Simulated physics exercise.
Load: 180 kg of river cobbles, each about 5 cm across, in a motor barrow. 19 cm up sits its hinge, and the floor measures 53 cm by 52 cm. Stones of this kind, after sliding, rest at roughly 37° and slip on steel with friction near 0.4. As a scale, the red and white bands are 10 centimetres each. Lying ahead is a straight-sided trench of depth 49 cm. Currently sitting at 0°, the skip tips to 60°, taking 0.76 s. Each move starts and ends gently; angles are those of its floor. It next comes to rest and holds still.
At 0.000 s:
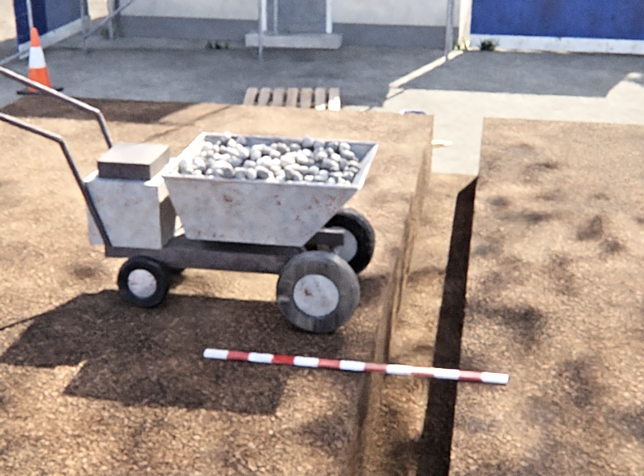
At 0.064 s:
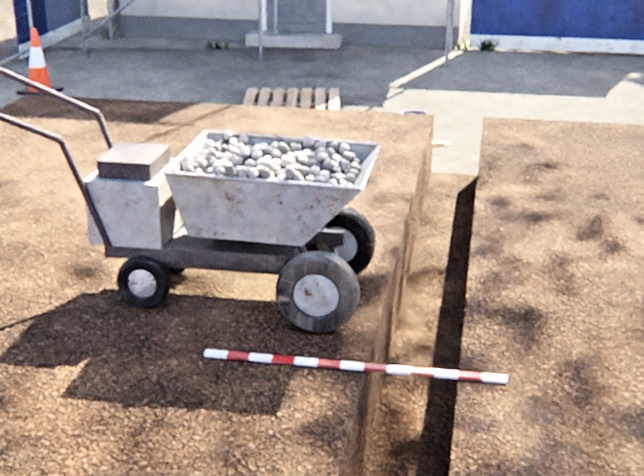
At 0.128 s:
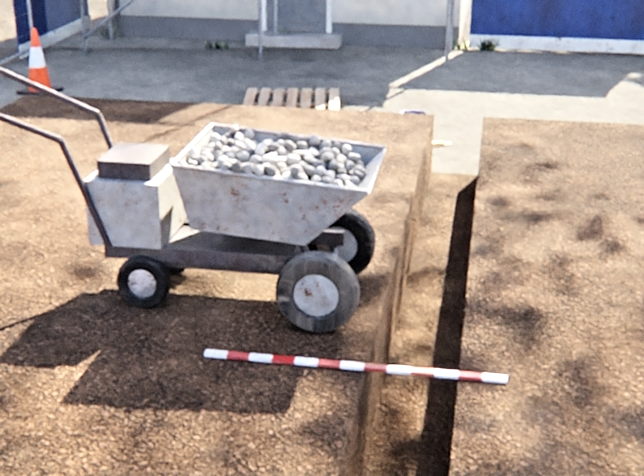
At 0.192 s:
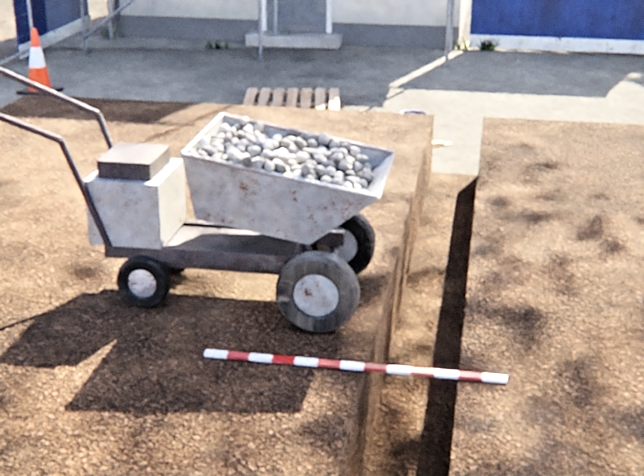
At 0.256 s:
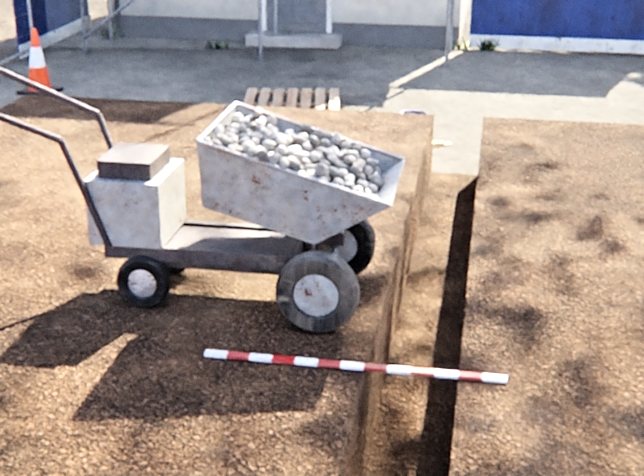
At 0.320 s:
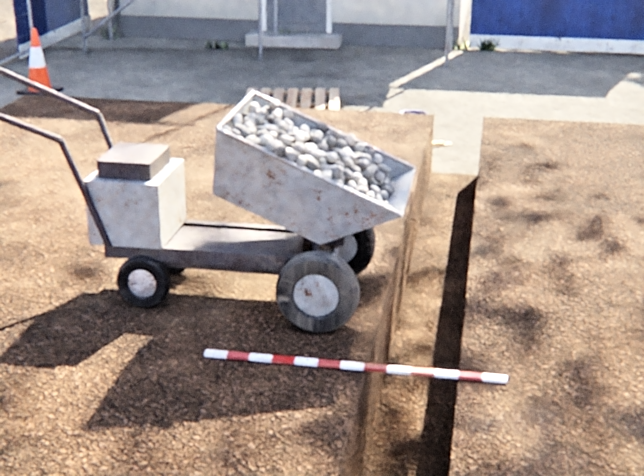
The clip shows a motor barrow loaded with rounded grey stones standing beside a narrow trench, a red and white striped pole lying across the edge, as its skip gradually tilts forward to the right while the wheels stay still.
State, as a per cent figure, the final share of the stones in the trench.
The final share is about 29 per cent.
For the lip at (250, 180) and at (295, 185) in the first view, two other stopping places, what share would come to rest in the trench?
70 %, then 70 %.
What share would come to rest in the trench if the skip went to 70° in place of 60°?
Roughly 30 per cent would end in the trench.
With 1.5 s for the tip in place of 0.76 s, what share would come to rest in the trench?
Roughly 40% would finish there.
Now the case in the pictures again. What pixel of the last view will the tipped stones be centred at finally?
Around (503, 313).
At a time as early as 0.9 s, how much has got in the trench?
Approx. 5 % of the load.
After 0.6 s the floor is at 51°; 100 % in the skip; the foremost stones are at (424, 217).
After 0.9 s the floor is at 60°; 83 % in the skip, 4 % in the trench, 13 % past the trench; the foremost stones are at (513, 299).
After 1.2 s the floor is at 60°; 42 % in the skip, 5 % in the trench, 53 % past the trench; the foremost stones are past the picture's edge.
After 3.2 s the floor is at 60°; 14 % in the skip, 29 % in the trench, 57 % past the trench; the foremost stones are past the picture's edge.
